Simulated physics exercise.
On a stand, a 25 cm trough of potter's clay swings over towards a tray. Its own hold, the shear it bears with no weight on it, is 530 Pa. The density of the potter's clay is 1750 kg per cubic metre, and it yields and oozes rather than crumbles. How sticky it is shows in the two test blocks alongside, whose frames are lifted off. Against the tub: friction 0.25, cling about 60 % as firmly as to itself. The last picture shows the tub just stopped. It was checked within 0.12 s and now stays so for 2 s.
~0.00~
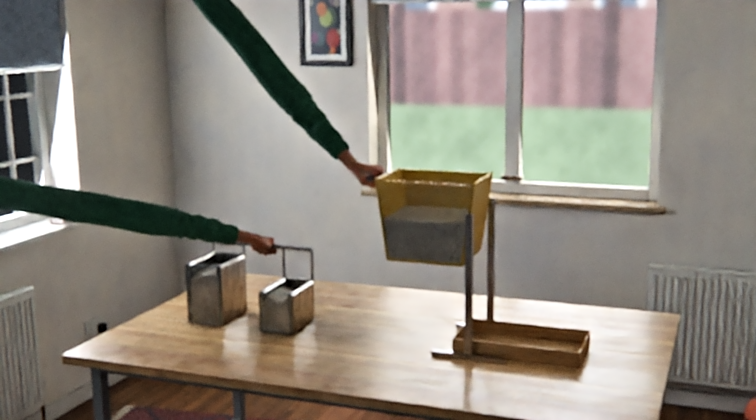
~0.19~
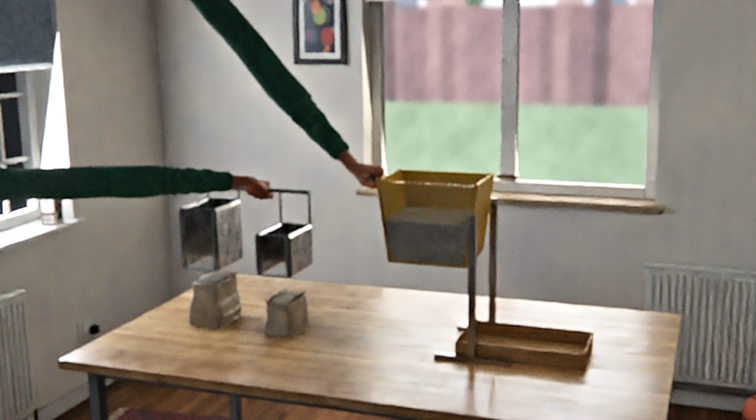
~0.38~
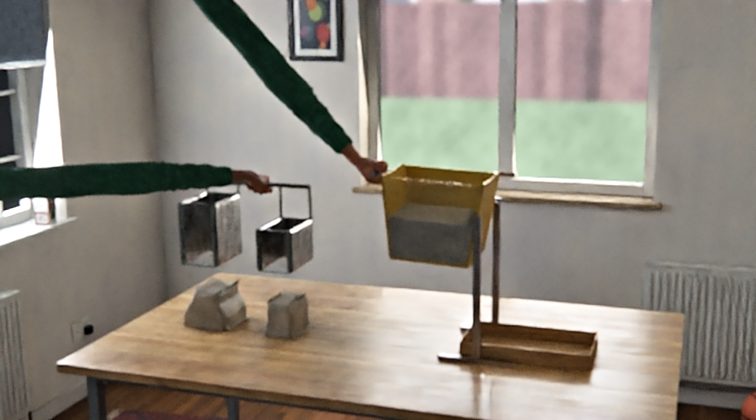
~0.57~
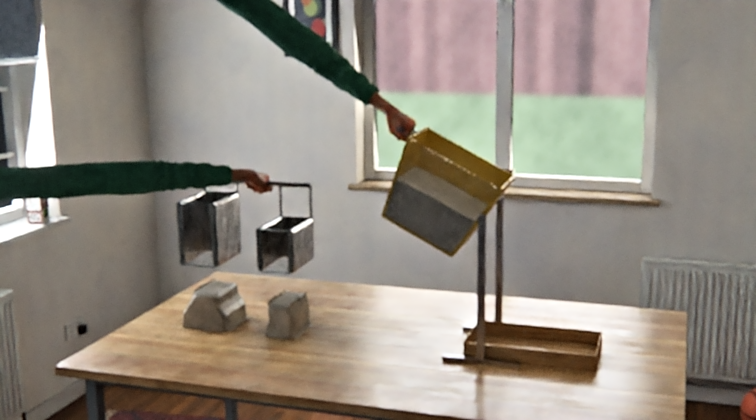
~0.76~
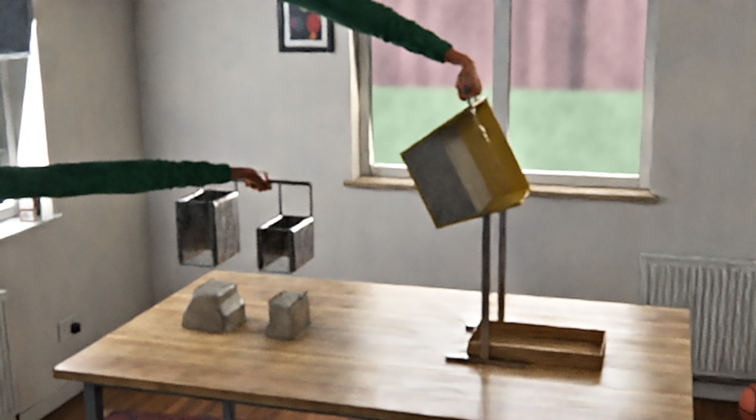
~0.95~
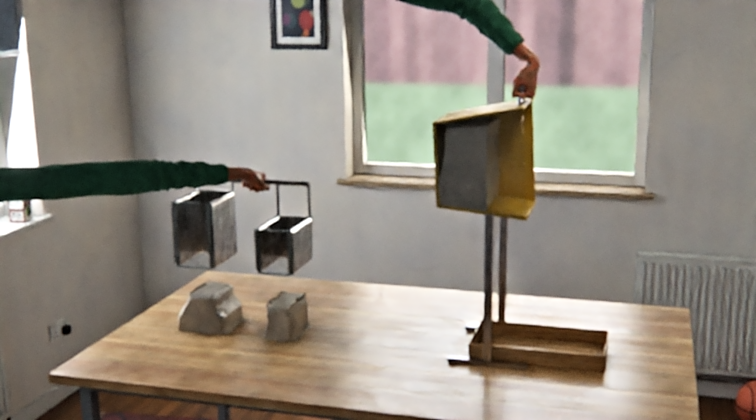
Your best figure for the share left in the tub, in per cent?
Close to 63 per cent.
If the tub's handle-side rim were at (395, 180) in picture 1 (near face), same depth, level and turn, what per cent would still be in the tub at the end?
In that case some 100 per cent.
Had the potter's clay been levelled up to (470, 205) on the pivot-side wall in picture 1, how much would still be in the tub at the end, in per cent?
It would be near 45 %.
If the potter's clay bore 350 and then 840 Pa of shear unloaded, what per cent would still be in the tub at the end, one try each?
In turn about 60 %, 65 %.
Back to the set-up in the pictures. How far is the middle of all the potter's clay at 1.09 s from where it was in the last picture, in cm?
Some 6 cm.
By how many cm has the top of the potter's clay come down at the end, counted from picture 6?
Roughly 14 cm.
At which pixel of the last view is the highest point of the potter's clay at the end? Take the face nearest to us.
At about (453, 173).
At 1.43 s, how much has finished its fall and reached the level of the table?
About 0 %.
By 1.09 s, the tub is at 87 degrees and holds 100 %.
By 1.26 s, the tub is at 87 degrees and holds 77 %.
By 1.43 s, the tub is at 87 degrees and holds 63 %.
By 1.60 s, the tub is at 87 degrees and holds 63 %.
By 2.95 s, at the end, the tub is at 87 degrees and holds 63 %.
